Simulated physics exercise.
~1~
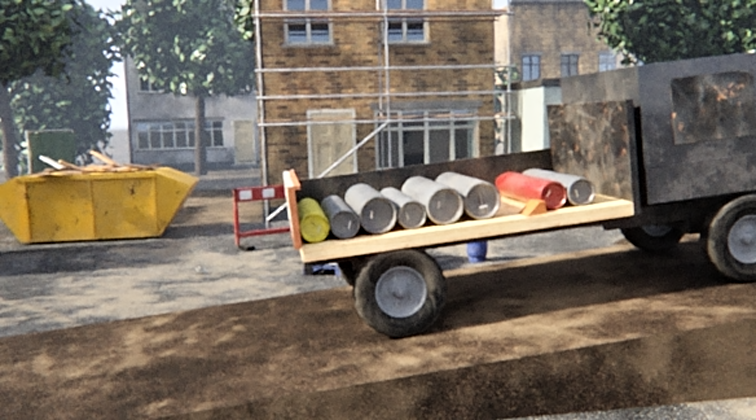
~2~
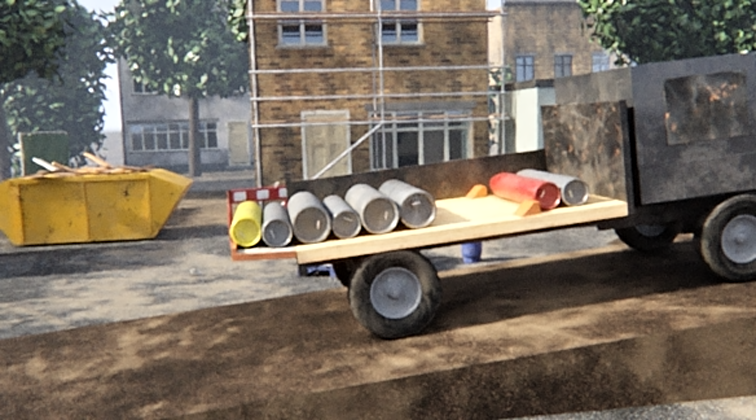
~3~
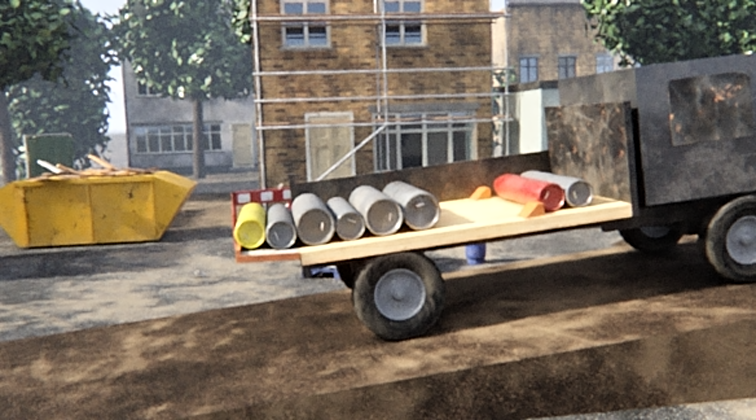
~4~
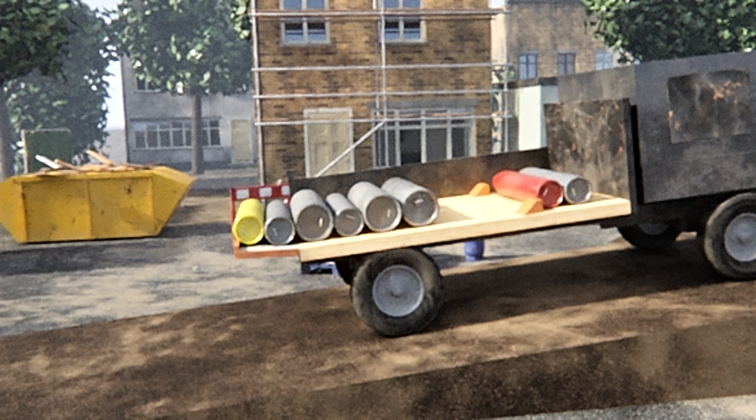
The clip shows a flatbed truck on sloping dirt with metal cylinders lying across its bed. The tail gate swings down and the yellow and several grey cylinders roll left, coming to rest against its outer edge, while the red one stays behind an orange chock and none fall off.
